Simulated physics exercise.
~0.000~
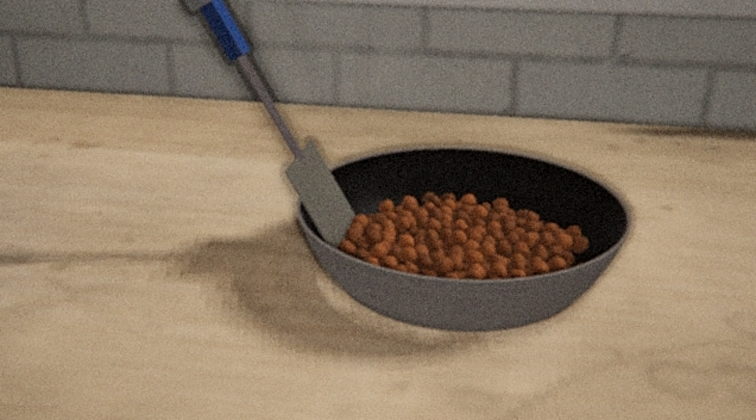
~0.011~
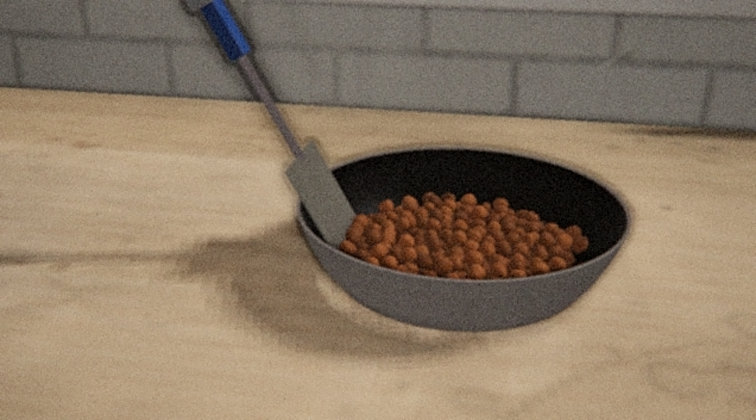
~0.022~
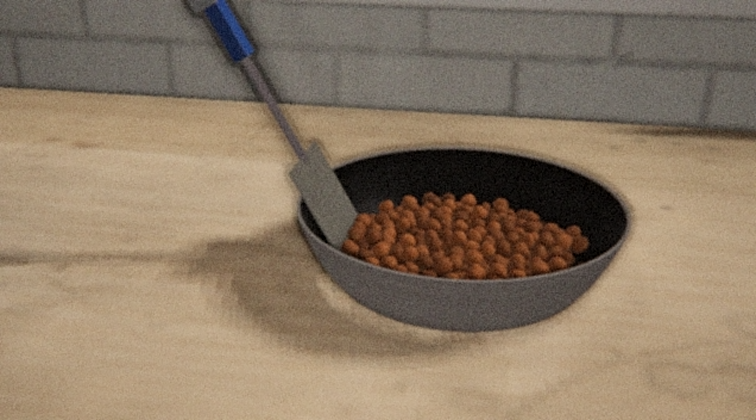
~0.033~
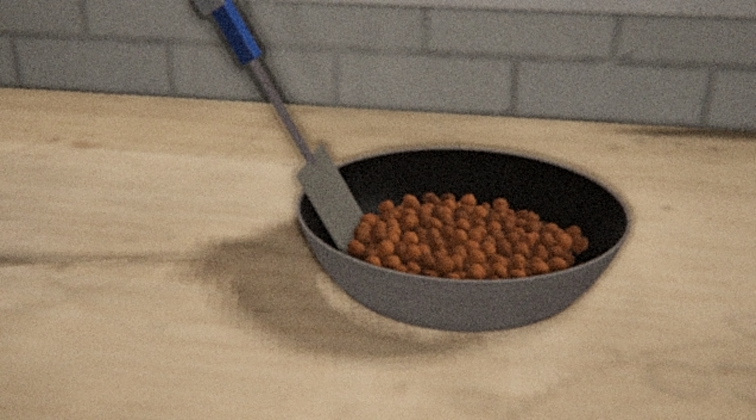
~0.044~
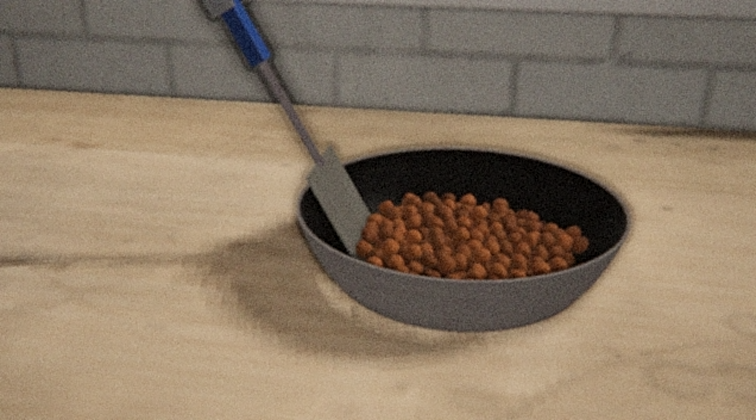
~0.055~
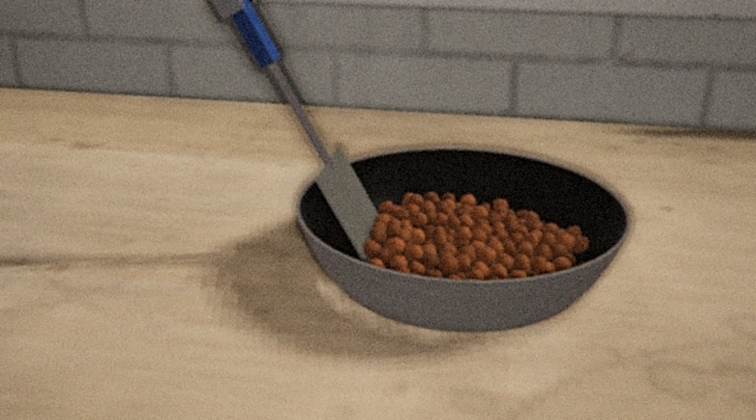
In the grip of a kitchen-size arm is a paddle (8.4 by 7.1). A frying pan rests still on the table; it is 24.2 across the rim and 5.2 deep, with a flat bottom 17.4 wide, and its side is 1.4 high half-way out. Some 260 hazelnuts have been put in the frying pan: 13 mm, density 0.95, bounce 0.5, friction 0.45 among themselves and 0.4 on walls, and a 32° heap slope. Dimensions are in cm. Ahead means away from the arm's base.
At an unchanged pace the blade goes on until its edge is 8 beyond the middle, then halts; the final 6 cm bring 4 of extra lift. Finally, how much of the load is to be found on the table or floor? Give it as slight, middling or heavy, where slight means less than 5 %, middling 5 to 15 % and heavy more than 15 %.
Middling.
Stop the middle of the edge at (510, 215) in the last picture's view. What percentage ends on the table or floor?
Approximately 0 per cent, I reckon.
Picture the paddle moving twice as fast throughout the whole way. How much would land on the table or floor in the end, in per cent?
In that case, around 20 per cent would end on the table or floor.
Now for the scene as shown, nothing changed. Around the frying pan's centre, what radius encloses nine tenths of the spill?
35 centimetres, give or take.
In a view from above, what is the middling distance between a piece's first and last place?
About 3 cm.
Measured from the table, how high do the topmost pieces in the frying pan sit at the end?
About 5.0 cm.
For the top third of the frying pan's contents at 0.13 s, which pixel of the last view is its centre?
The top third sits at roughly (481, 239).
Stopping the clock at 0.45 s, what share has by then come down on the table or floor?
Around 8 percent.
After 0.13 s, sloping 61°, highest piece 5 above the table; 265 in the frying pan.
After 0.21 s, sloping 61°, highest piece 6 above the table; 265 in the frying pan.
After 0.45 s, sloping 61°, highest piece 5 above the table; 243 in the frying pan, 22 on the table or floor.
After 1.50 s, sloping 61°, highest piece 5 above the table; 243 in the frying pan, 22 on the table or floor.
At rest, 243 in the frying pan, 22 on the table or floor. That is 8 % on the table or floor.
